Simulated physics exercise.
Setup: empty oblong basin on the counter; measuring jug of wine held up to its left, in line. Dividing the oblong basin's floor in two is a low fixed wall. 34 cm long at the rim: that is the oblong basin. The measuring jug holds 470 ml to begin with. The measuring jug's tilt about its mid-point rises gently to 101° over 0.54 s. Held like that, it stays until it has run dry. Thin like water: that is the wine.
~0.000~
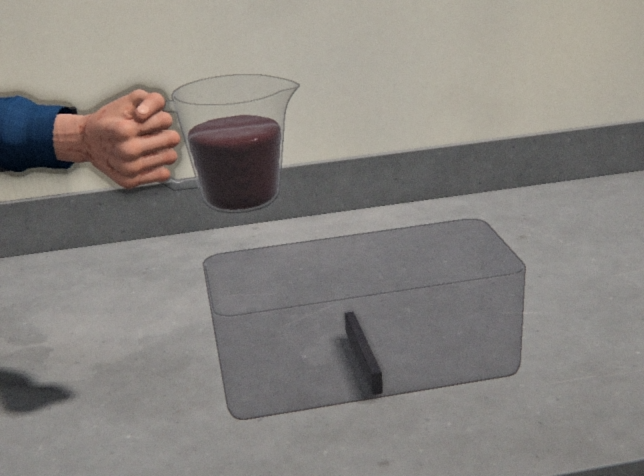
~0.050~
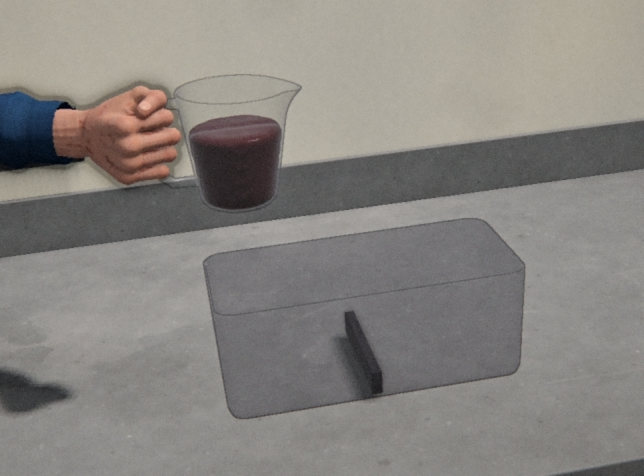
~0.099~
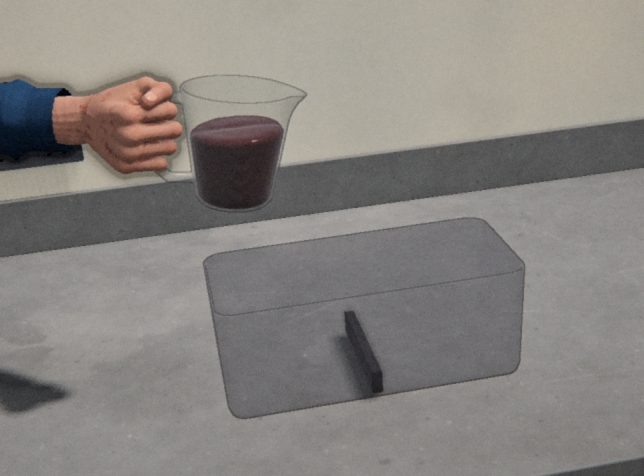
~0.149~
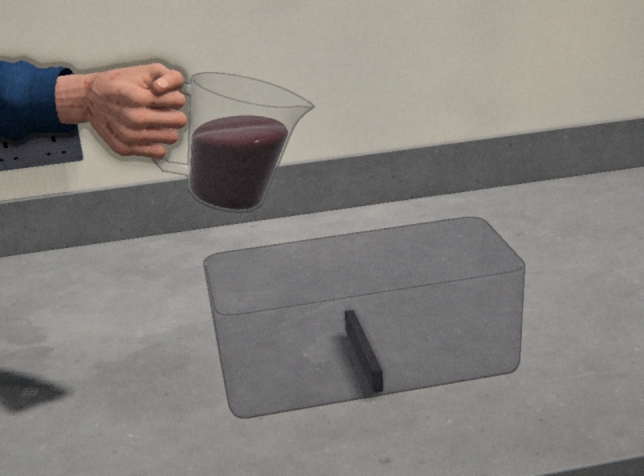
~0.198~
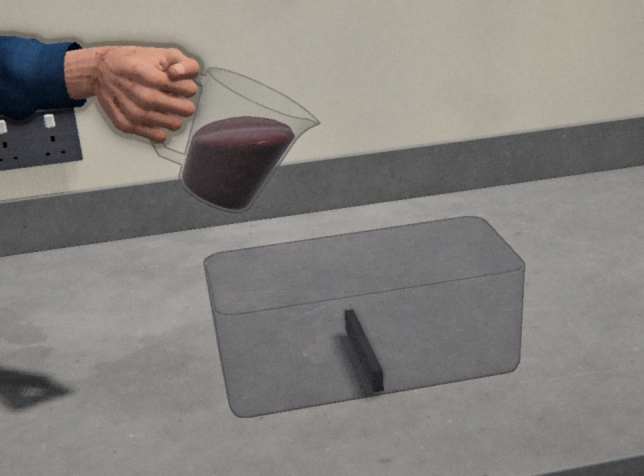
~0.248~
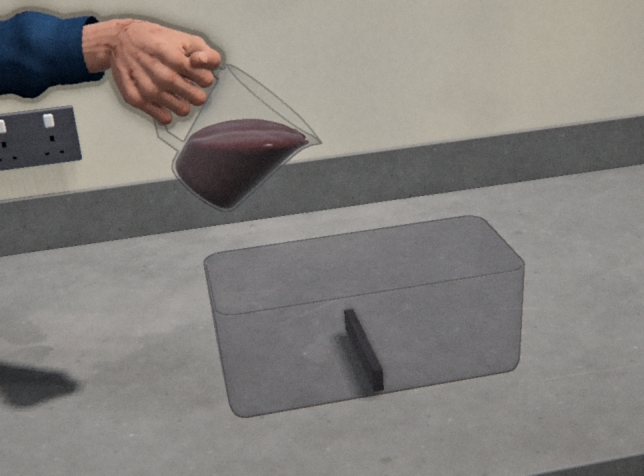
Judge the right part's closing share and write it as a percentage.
I would judge it at 84 per cent.
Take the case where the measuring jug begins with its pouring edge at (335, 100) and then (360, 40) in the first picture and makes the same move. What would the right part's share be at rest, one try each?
Roughly 90 per cent the first time and 80 per cent the second.
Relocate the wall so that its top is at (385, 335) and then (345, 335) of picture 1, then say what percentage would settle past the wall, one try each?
I'd say 20 percent on the first go, 90 percent on the next.
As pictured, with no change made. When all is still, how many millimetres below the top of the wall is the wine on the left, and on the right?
Left side: Around 26 mm. Right side: Around 12 mm.
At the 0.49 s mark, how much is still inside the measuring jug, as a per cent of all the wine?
I'd estimate some 54 % remains.
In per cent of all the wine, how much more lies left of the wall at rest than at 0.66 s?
Close to 5% of the whole.
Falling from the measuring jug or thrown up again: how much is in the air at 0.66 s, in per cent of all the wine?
Near 18 percent.
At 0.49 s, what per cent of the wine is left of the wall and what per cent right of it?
About 3 left, about 10 right.
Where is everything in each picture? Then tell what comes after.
In the first picture, tilt 0°; pouring edge (299, 83); surface from (187, 133) to (279, 122); the oblong basin's rim runs from (208, 287) to (504, 244); the wall's top is at (362, 342).
In the second picture, tilt 2°; pouring edge (301, 85); surface from (187, 133) to (279, 122).
In the third picture, tilt 8°; pouring edge (307, 92); surface from (189, 132) to (282, 123).
In the fourth picture, tilt 18°; pouring edge (315, 104); surface from (192, 134) to (287, 124).
In the fifth picture, tilt 30°; pouring edge (321, 121); surface from (190, 138) to (294, 126).
In the sixth picture, tilt 44°; pouring edge (323, 141); surface from (182, 147) to (305, 132).
After 0.49 s the tilt is 99° and 54 per cent is still to pour, 3 is left of the wall and 11 right of it.
After 0.66 s the tilt is 101° and 12 per cent is still to pour, 9 is left of the wall and 61 right of it.
After 0.84 s the tilt is 101° and 1 per cent is still to pour, 11 is left of the wall and 83 right of it.
After 1.04 s the tilt is 101° and 0 per cent is still to pour, 14 is left of the wall and 85 right of it.
In the end 14 per cent lies left of the wall, 84 right of it and 1 outside.
